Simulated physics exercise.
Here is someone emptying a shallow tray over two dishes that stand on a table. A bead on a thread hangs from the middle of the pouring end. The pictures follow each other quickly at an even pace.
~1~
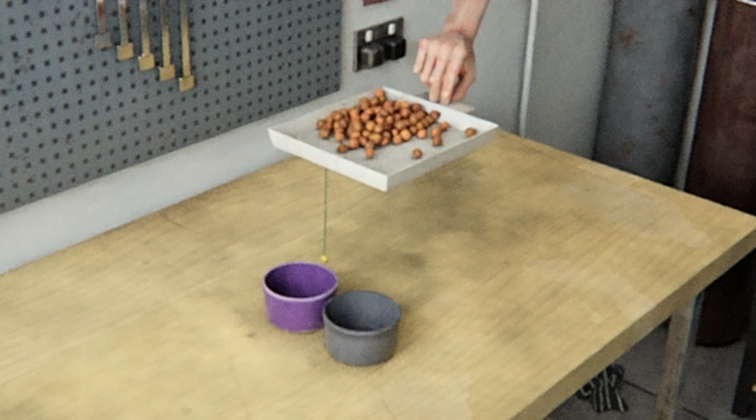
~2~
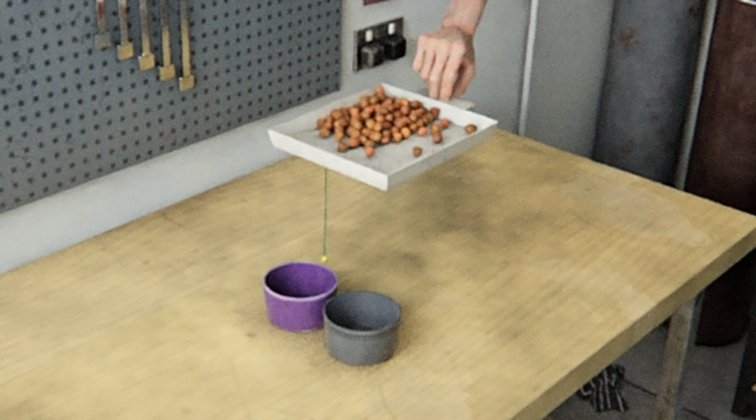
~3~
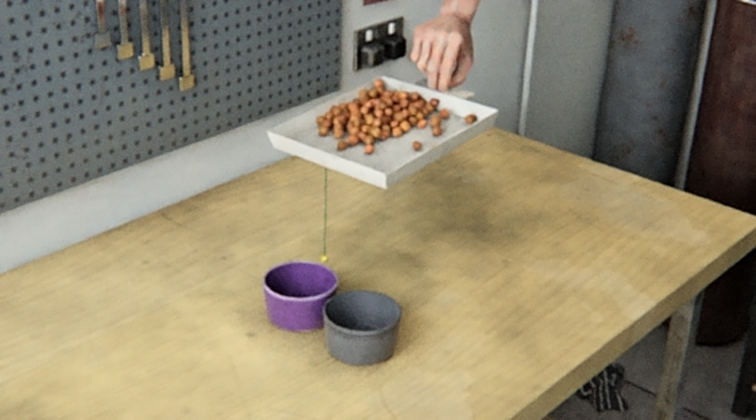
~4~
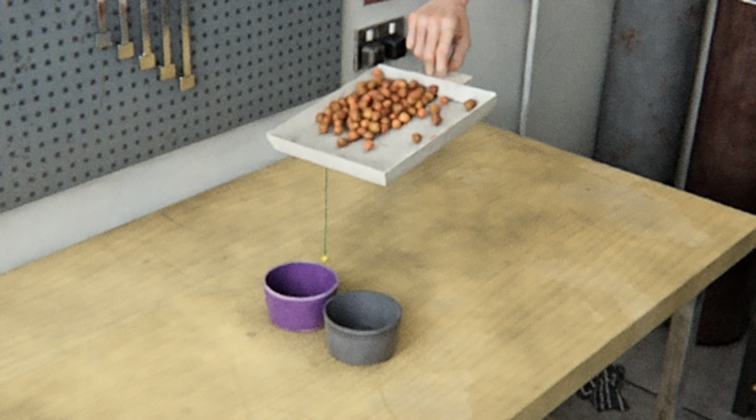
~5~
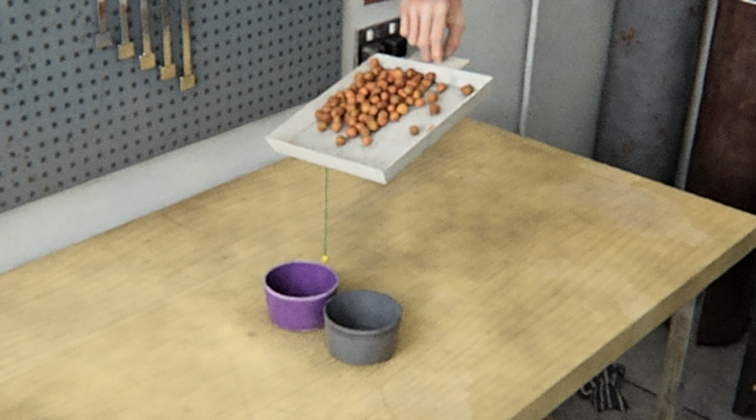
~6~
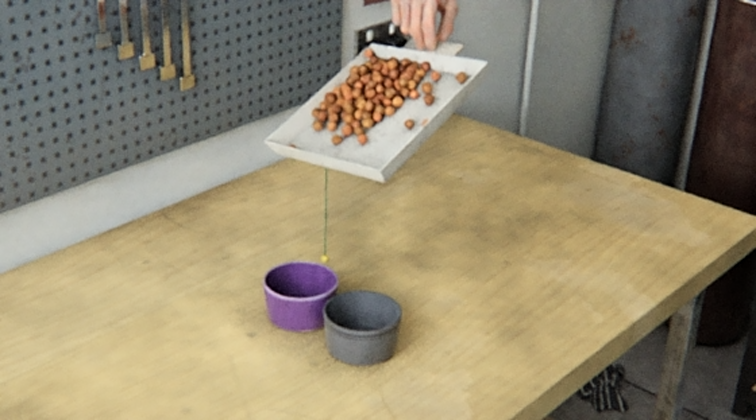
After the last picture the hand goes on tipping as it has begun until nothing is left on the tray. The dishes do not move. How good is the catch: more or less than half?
The two hold only the smaller part of the load.
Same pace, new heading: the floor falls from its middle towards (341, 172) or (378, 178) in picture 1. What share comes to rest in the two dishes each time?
In turn 60 and 50 in a hundred.
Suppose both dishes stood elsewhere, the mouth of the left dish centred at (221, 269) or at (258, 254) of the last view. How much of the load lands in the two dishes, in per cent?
About 30 and 70 per cent.
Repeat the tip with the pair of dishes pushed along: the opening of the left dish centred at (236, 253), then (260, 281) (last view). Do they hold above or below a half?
At the first place the larger part, at the second below a half.
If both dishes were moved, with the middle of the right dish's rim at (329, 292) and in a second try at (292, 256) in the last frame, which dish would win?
First left, then the right dish.
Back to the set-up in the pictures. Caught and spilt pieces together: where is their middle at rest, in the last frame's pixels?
Close to (247, 295).
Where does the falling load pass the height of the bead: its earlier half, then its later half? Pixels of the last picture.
At about (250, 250), then at (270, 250).
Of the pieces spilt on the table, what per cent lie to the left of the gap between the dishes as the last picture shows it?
It comes to 100 per cent or so.
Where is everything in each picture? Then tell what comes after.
Corners of the pouring end (274, 129) and (387, 174), level; middle of the load (387, 124), hazelnuts; left dish (274, 308); right dish (336, 341); bead on its thread (325, 259), in the first picture.
Corners of the pouring end (274, 129) and (386, 173), level; middle of the load (387, 122), in the second picture.
Corners of the pouring end (273, 131) and (385, 172), tipped barely, lowest at the left corner; middle of the load (380, 110), in the third picture.
Corners of the pouring end (272, 133) and (384, 170), tipped a little, lowest at the left corner; middle of the load (379, 102), in the fourth picture.
Corners of the pouring end (271, 136) and (382, 168), tipped clearly, lowest at the left corner; middle of the load (376, 94), in the fifth picture.
Corners of the pouring end (270, 139) and (379, 167), tipped clearly, lowest at the left corner; middle of the load (380, 92); left dish (274, 308); right dish (336, 341), in the sixth picture.
Just after the last frame, tray tipped steeply; the larger part on the tray; about a tenth outside both; roughly a quarter in the air.
A moment on, tray tipped past a quarter turn; about a tenth on the tray; about a tenth in the left dish; roughly half outside both; roughly a third in the air.
Further on, tray tipped past a quarter turn; roughly a quarter in the left dish; the larger part outside both.
When it is over, tray tipped past a quarter turn; not one in the right dish; roughly a quarter in the left dish; the larger part outside both.
